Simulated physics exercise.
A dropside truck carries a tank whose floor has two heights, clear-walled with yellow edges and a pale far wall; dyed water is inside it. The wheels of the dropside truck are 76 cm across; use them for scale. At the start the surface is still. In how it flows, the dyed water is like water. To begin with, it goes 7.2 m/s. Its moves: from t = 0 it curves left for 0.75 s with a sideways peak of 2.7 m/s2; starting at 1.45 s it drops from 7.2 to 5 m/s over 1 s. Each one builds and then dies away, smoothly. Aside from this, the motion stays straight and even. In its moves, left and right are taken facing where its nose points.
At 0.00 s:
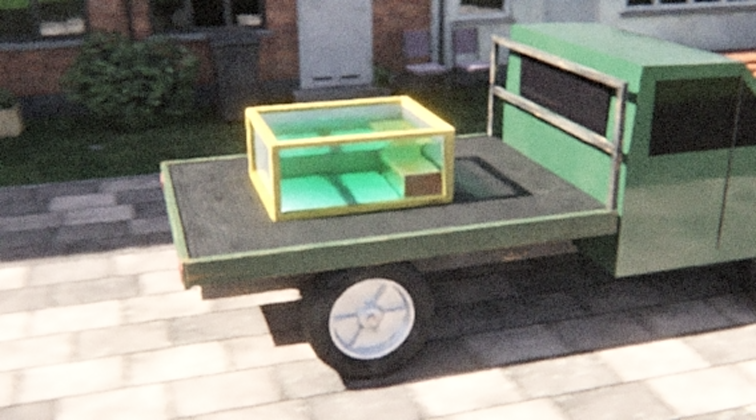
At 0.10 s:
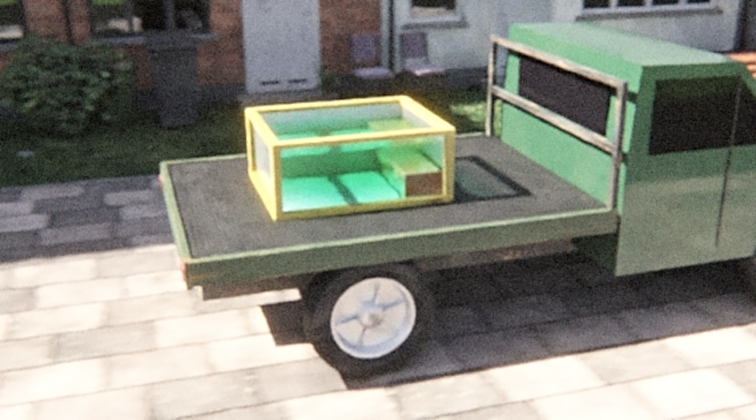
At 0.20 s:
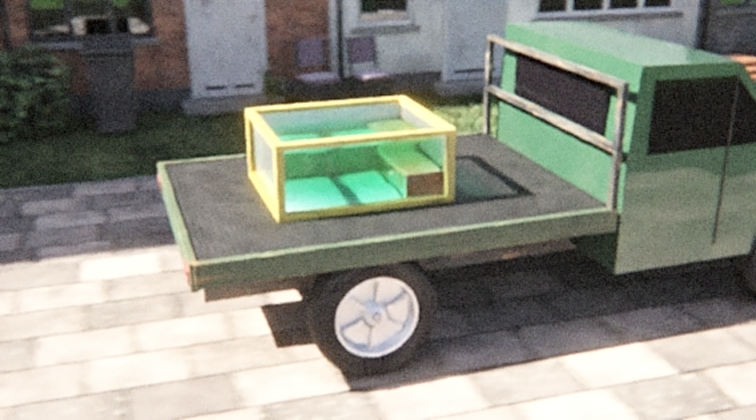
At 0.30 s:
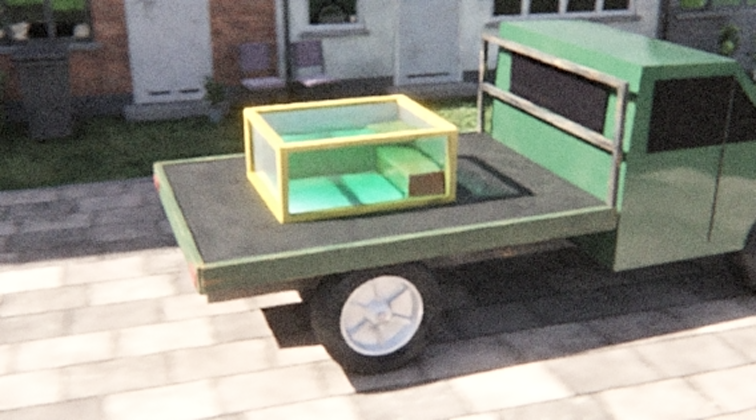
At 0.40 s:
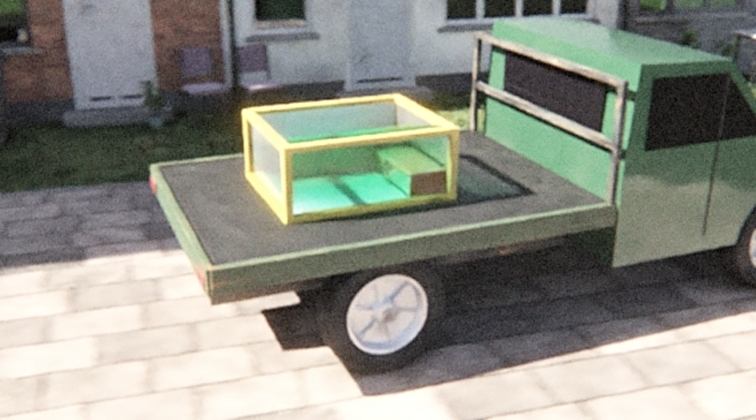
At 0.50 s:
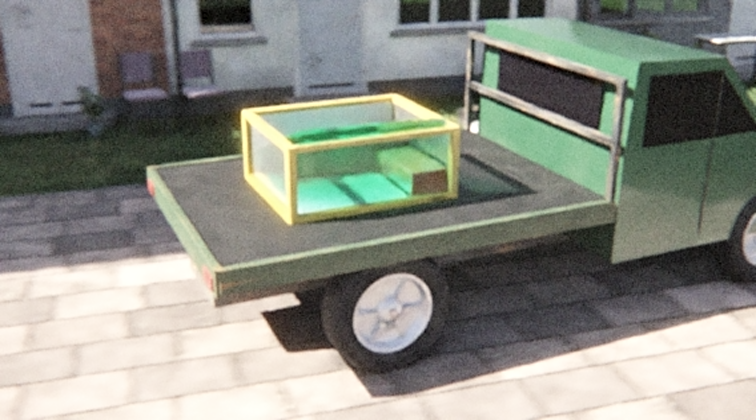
Green dropside truck carrying a yellow-edged clear tank past brick houses, the green water inside gradually heaping towards the near side.
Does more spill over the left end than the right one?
No, the right one overflows more.
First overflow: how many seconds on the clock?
Around 0.7 s.
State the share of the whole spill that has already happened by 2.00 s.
Roughly 30 % of the total.
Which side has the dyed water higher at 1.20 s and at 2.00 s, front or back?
The liquid stands at the forward end first and then at the forward end.
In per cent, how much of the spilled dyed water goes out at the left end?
I'd estimate some 0 percent of what spills.
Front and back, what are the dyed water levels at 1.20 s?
Around 38 cm toward the front, with 34 cm behind.
After 1.20 s it stands 34 cm high behind and 38 cm in front; 4 per cent has gone over the near side, a little elsewhere.
After 2.00 s it stands 15 cm high behind and 47 cm in front; 6 per cent has gone over the near side, a little elsewhere.
After 3.00 s it stands 47 cm high behind and 22 cm in front; 22 per cent has gone over the right end, a little elsewhere.
After 5.43 s 24 per cent has gone mostly over the right end, some over the near side; the right end has passed 15 per cent and the left end 1.
